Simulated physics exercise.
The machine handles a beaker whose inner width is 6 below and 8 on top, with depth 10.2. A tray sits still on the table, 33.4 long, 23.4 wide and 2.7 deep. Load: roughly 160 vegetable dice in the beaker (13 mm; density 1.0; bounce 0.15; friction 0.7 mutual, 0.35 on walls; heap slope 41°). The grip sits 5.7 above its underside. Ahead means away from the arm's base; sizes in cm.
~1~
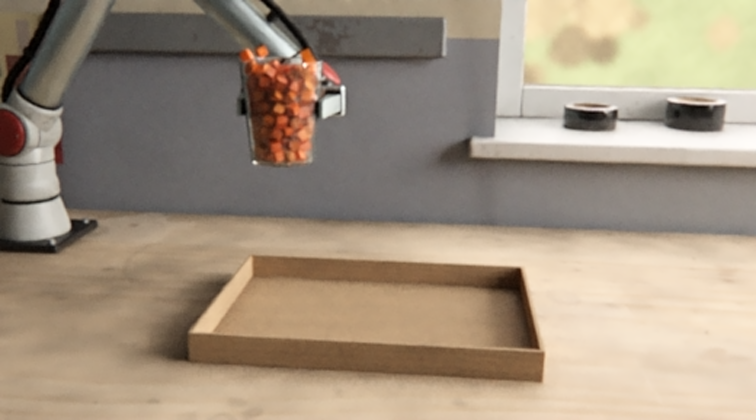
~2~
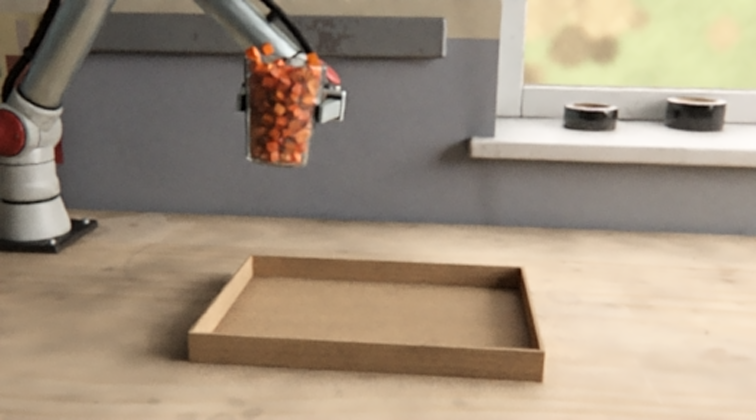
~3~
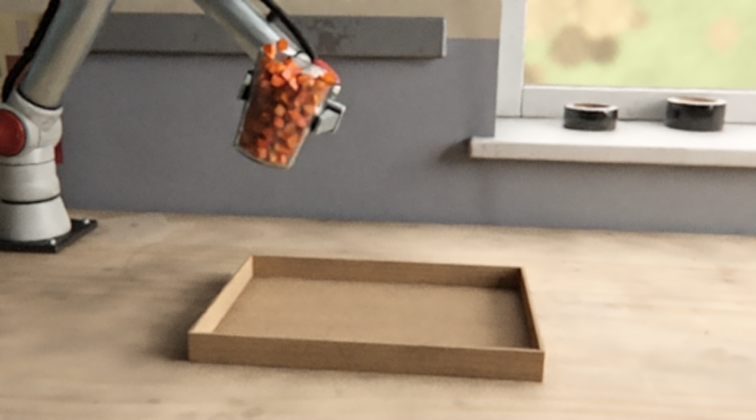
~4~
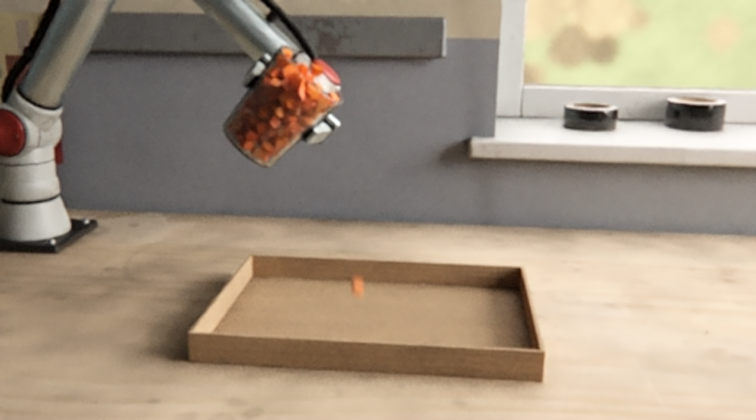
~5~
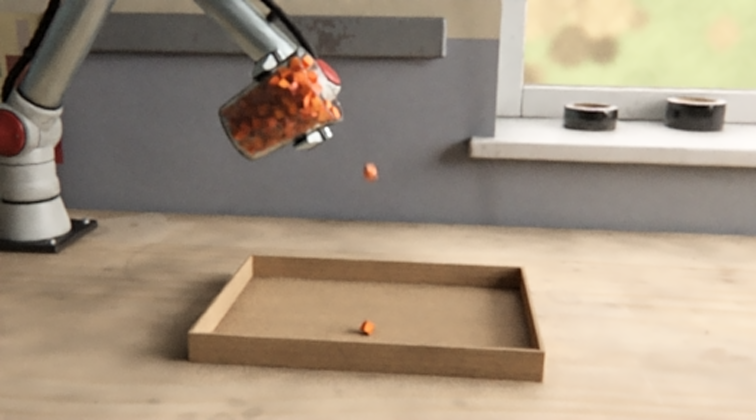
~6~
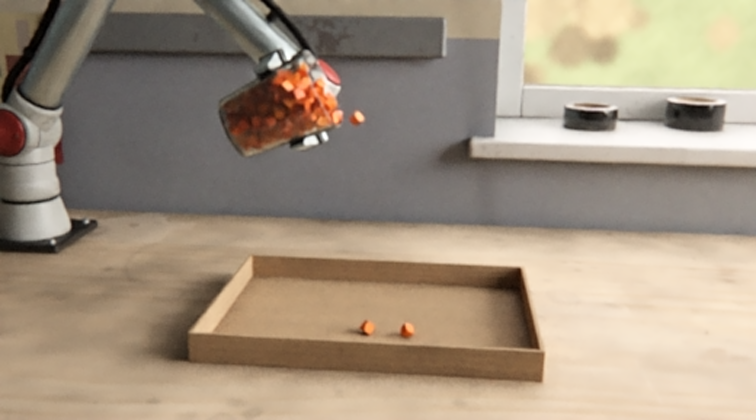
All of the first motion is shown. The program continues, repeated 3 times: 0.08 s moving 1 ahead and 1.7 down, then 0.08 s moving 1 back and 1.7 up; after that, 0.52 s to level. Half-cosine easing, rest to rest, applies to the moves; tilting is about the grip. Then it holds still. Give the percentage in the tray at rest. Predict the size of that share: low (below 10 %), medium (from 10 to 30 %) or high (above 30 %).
Predicted share: Low.
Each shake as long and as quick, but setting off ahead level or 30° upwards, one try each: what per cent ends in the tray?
Estimates, in order: 25 % then 40 %.
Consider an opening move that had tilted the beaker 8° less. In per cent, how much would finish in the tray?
It would then be near 0 per cent.
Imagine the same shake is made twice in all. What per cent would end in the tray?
In that case, some 5 per cent.
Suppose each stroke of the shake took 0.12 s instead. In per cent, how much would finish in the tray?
About 0 per cent in that case.
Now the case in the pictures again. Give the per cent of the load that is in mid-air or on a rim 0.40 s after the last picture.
Estimated fraction: Near 0 %.
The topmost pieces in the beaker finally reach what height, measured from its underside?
Around 10.5 cm up.
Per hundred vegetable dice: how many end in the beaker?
I'd put it close to 95 per cent.
Then, 0.40 s later, tilted 65° forward, highest piece 25 above the table; 151 in the beaker, 5 in the tray.
Then, 0.80 s later, tilted 21° forward, highest piece 27 above the table; 150 in the beaker, 6 in the tray.
Then, 1.20 s later, level, highest piece 28 above the table; 150 in the beaker, 6 in the tray.
Then, 2.25 s later, level, highest piece 28 above the table; 150 in the beaker, 6 in the tray.
At rest, 150 in the beaker, 6 in the tray. That is 4 % in the tray.
